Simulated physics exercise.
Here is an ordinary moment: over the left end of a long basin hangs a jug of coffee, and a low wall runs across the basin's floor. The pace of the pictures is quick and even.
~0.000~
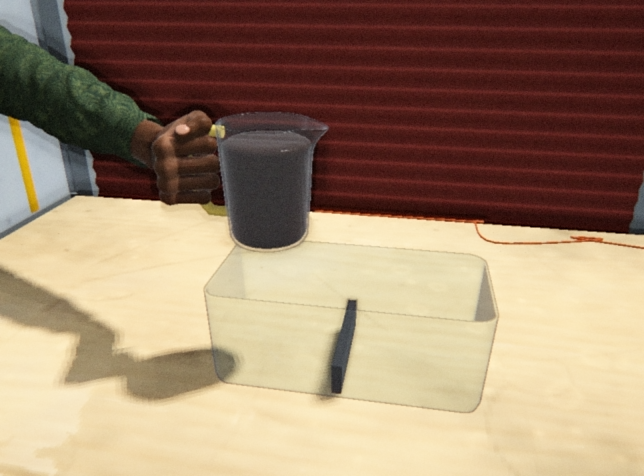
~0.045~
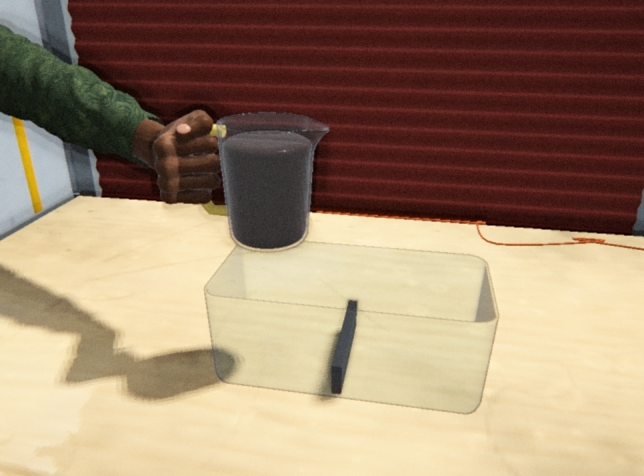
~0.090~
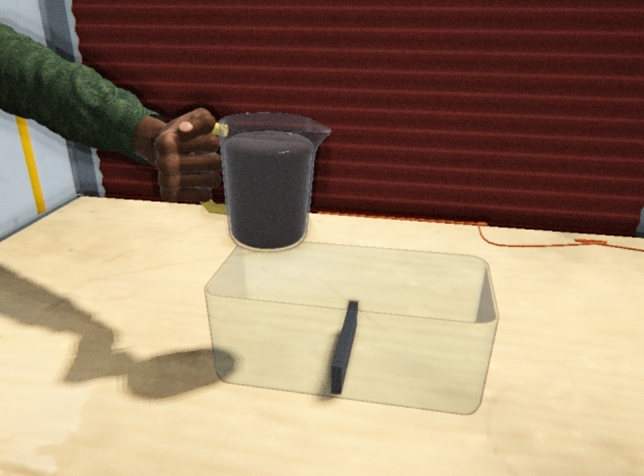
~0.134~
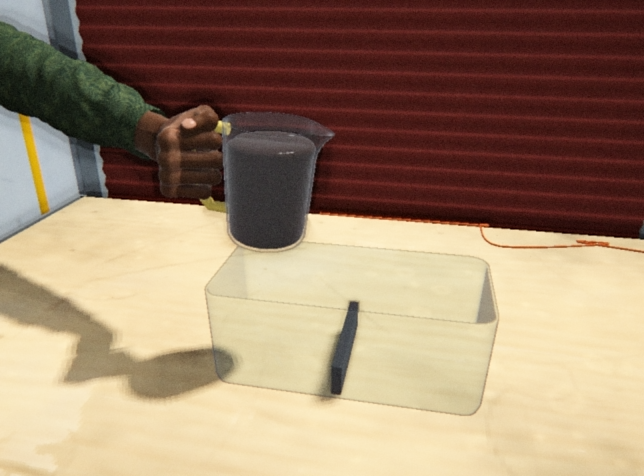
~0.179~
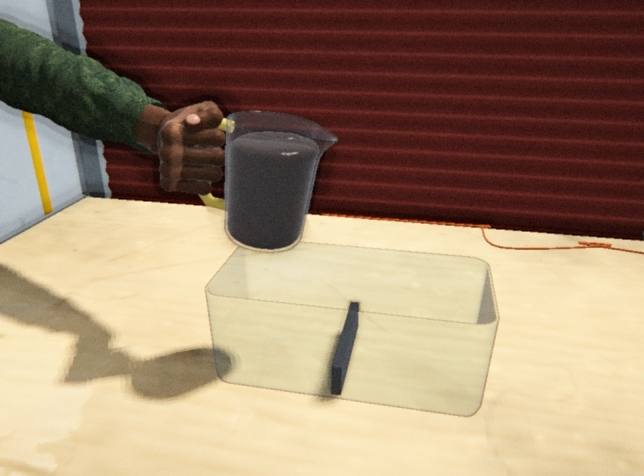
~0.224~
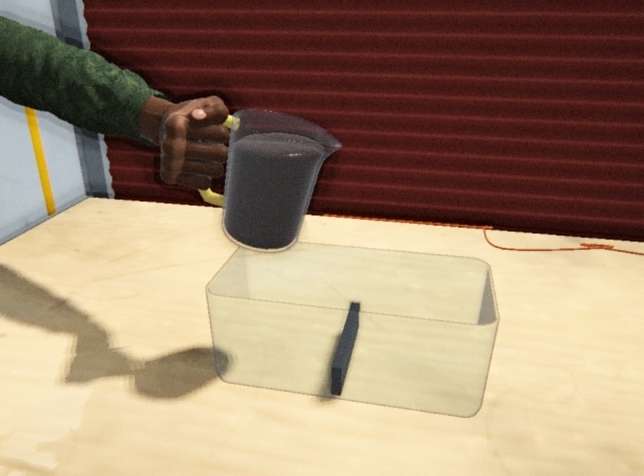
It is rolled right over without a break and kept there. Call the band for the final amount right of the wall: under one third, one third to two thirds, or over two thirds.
Band: Over two thirds.
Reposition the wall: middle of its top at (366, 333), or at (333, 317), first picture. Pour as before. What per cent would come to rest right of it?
You'd get roughly 65 per cent the first time and roughly 95 per cent the second.
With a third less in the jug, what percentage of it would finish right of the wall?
Near 80 %.
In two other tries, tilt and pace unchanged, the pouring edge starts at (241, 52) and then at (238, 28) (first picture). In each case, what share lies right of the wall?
Near 15 per cent for the first start, near 15 per cent for the second.
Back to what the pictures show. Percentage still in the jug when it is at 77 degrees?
Looks like roughly 75 percent is still held.
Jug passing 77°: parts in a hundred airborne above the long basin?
Near 15 in a hundred.
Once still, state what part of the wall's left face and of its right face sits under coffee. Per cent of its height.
The left reaches some 10 %, the right about 70 %.
A moment on, the jug is tipped on its side and 76 per cent is still to pour, 0 is left of the wall and 9 right of it.
Next, the jug is tipped right over and 16 per cent is still to pour, 6 is left of the wall and 68 right of it.
Then the jug is tipped right over and 0 per cent is still to pour, 14 is left of the wall and 86 right of it.
Later the jug is tipped right over and 0 per cent is still to pour, 14 is left of the wall and 85 right of it.
At rest 14 per cent lies left of the wall, 85 right of it and 1 outside.
